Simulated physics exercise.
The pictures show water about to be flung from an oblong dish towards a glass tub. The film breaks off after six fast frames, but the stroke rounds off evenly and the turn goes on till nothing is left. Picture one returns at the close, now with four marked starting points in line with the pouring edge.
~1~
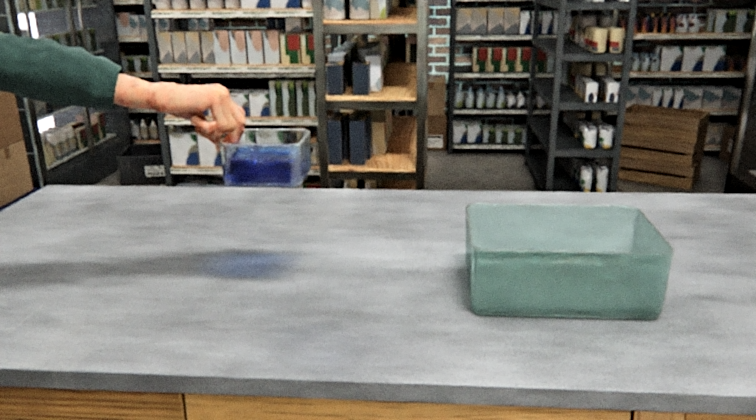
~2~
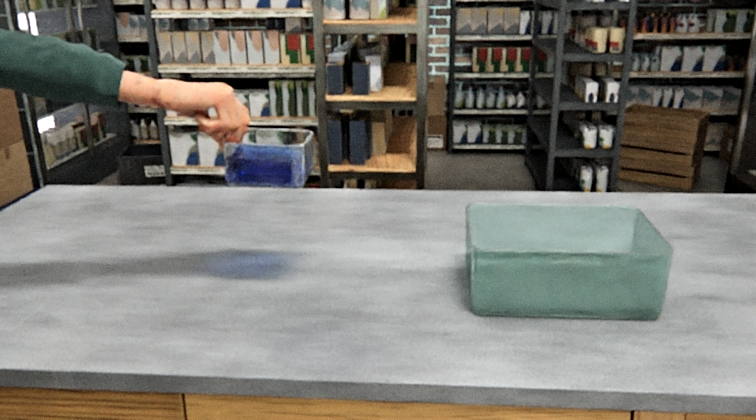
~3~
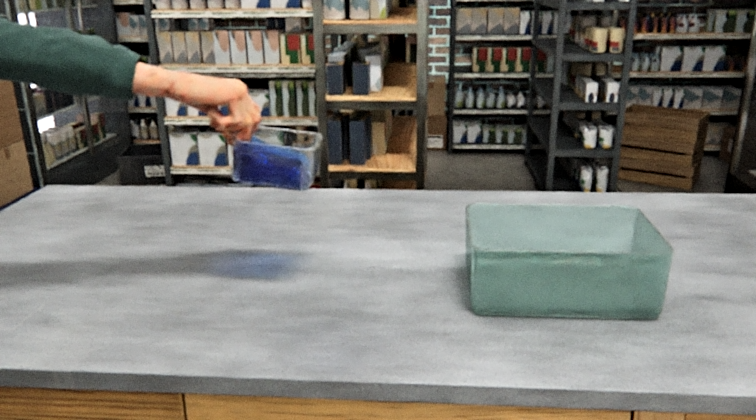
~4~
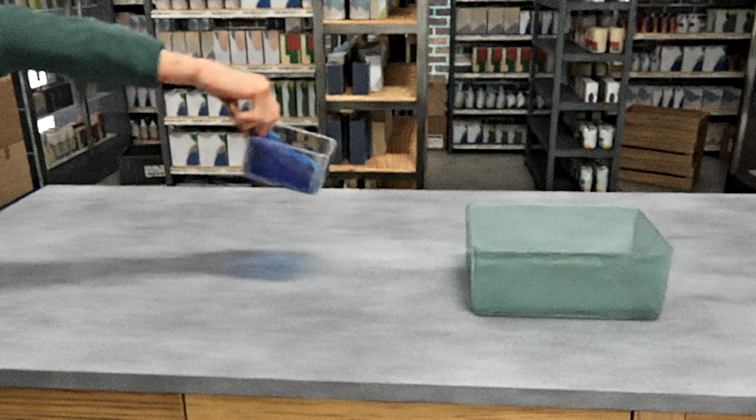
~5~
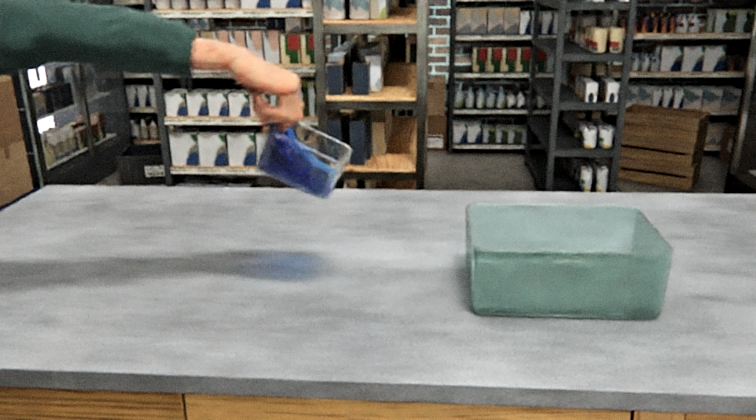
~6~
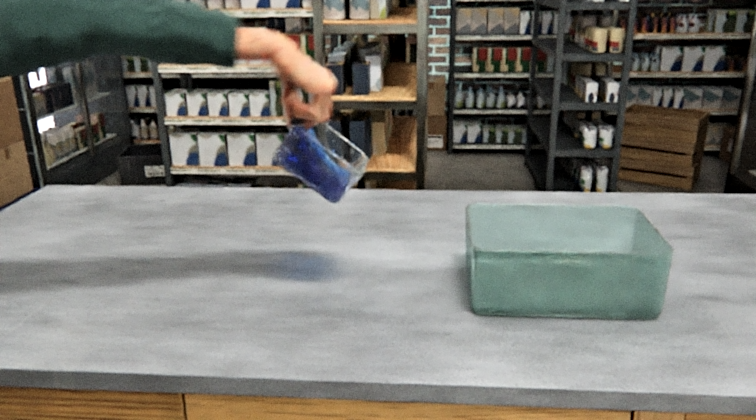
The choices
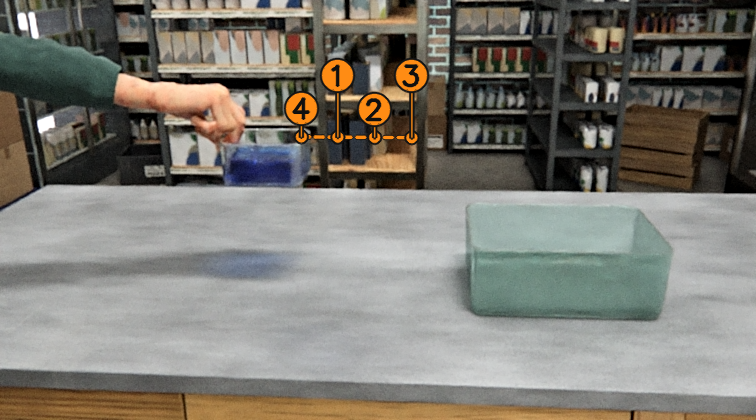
In a storeroom lined with shelves, a hand held a small clear dish of blue liquid above a grey counter, then moved it right and tilted it steadily toward a greenish glass tub.
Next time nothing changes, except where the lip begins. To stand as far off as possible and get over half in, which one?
Place 1 just does it.
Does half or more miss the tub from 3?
No, that is safe.
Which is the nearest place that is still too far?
The answer is 4.
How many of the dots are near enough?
Three of them.
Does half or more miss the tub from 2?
No, not at all.
On the marked copy, 1 at (337, 137); 2 at (374, 137); 3 at (411, 137); 4 at (301, 136).
With 1, about 66 % lands in the tub, 25 % falls short and 9 % goes beside or beyond.
With 2, about 88 % lands in the tub, 5 % falls short and 7 % goes beside or beyond.
With 3, about 95 % lands in the tub, 4 % falls short.
With 4, about 34 % lands in the tub, 59 % falls short and 7 % goes beside or beyond.
